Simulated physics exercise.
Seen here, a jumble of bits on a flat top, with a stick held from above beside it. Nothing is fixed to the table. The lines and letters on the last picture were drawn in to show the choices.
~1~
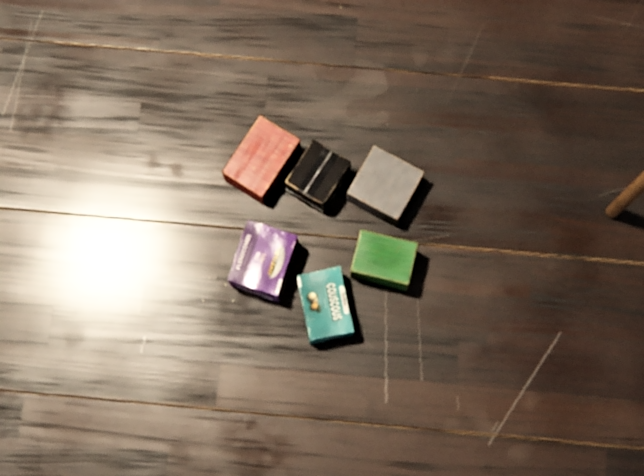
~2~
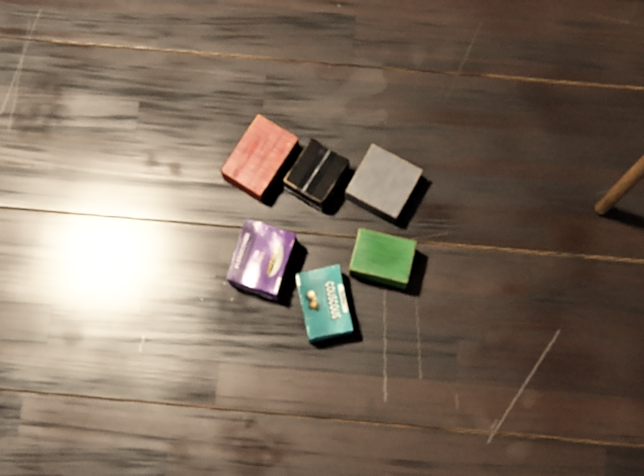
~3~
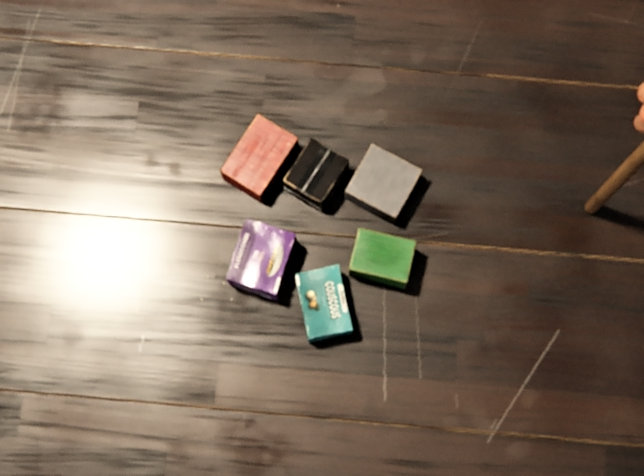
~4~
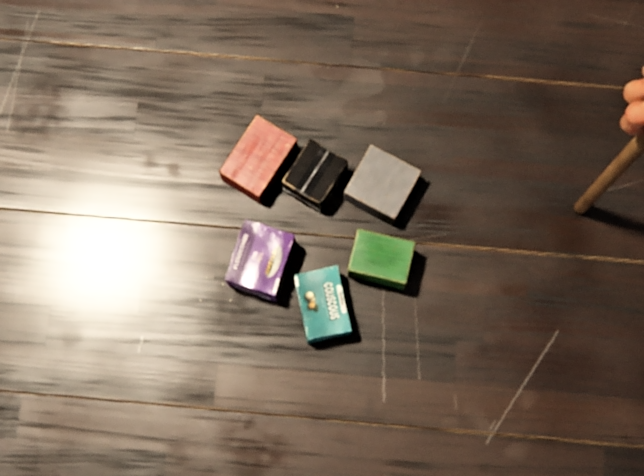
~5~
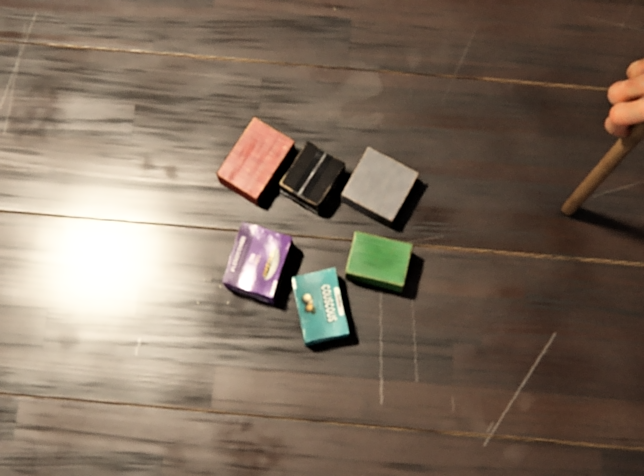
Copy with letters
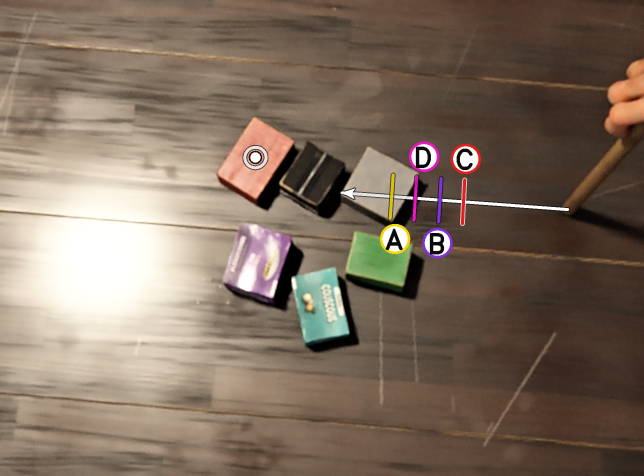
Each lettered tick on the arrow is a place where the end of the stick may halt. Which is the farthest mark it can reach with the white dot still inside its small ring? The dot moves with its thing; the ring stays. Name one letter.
Stop at A.
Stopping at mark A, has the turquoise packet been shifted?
By then, no.
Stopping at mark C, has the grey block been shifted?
By then, no.
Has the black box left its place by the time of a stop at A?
Yes.
On the marked copy, A at (392, 197); B at (440, 200); C at (464, 202); D at (415, 198); the arrow from (568, 210) to (342, 193); the white dot at (255, 157).
Following A. Soon after the start, foot of the stick (503, 206).
Later, foot of the stick (439, 200).
In the end, foot of the stick (392, 197); grey block (357, 183); black box (301, 175); the dot is still in its ring.
As for the rest, B keeps the dot in but is short; C keeps the dot in but is short; D keeps the dot in but is short.
